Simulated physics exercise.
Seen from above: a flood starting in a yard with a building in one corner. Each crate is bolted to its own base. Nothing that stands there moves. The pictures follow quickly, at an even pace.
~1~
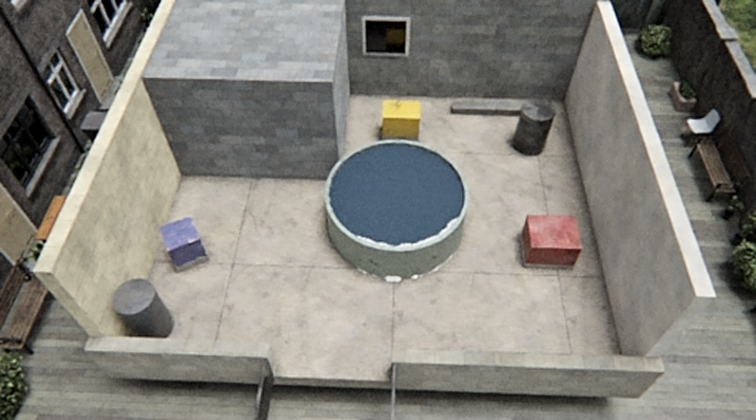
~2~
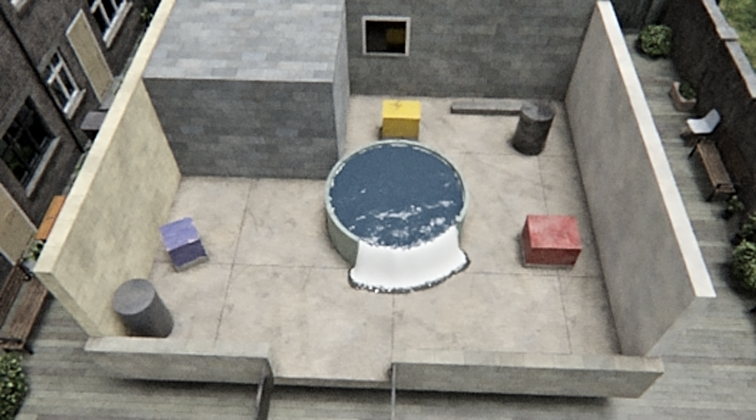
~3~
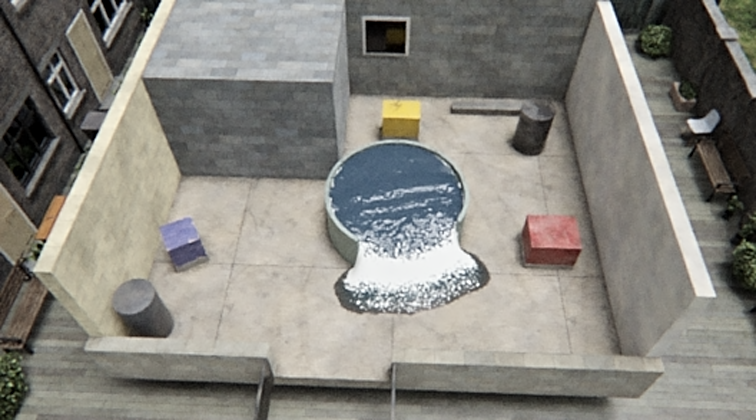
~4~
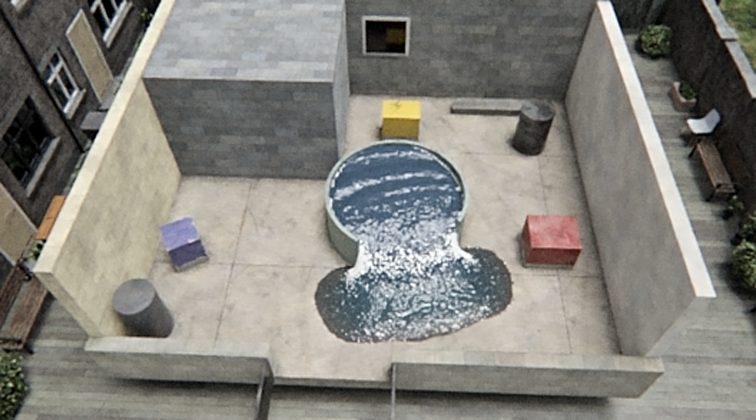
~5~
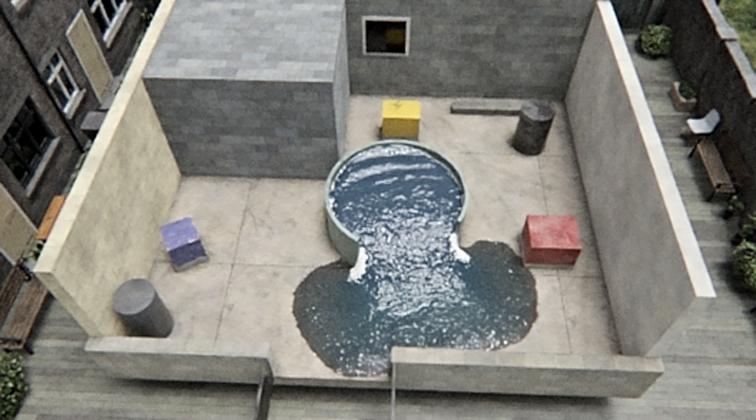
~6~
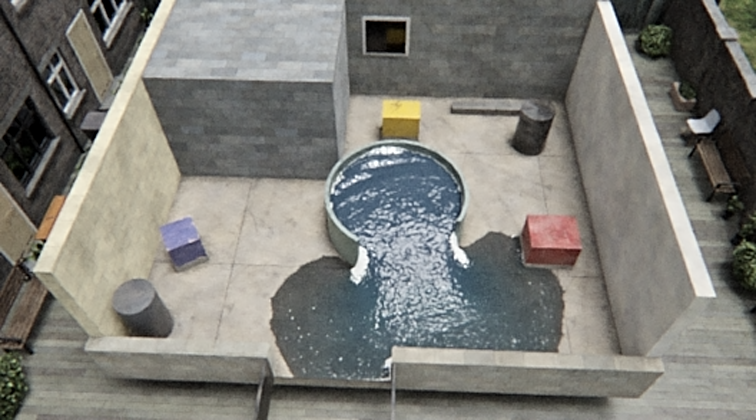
The clip shows a walled yard from above, where water bursts from the near side of a round pool and spreads across the paving in a widening dark sheet, reaching the low front wall and nearing a red box.
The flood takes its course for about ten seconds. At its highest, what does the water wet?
In the end: The red crate is soaked; the yellow crate keeps dry; the blue crate keeps dry.
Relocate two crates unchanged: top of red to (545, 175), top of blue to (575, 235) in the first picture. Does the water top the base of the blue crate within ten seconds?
My reading: The blue crate is topped.
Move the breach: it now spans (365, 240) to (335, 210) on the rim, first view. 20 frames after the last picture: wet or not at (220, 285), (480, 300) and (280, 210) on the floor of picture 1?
One after the other: Covered, dry, free of water.
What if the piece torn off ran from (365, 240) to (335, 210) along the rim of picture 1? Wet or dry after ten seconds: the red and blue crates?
In short: Red crate stays dry; blue crate is wetted.
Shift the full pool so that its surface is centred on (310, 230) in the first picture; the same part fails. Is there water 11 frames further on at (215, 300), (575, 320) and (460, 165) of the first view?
One after the other: Wet, covered, not flooded.
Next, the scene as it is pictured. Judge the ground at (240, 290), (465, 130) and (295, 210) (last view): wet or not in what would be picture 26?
One after the other: Not flooded, no water, no water.
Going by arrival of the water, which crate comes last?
It is the yellow-painted one.
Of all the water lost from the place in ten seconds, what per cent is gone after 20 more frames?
Roughly 60 per cent.
A moment on, water covers 30 % of the floor; the red crate water round its plinth, the yellow crate not reached, the blue crate not reached.
Next, water covers 30 % of the floor; the red crate water round its plinth, the yellow crate not reached, the blue crate not reached.
Then, water covers 45 % of the floor; the red crate water round its plinth, the yellow crate not reached, the blue crate not reached.
Later, water covers 75 % of the floor; the red crate water round its plinth, the yellow crate water round its plinth, the blue crate water round its plinth.
In the end, water covers 95 % of the floor; the red crate was topped, the yellow crate stayed above the water, the blue crate stayed above the water.
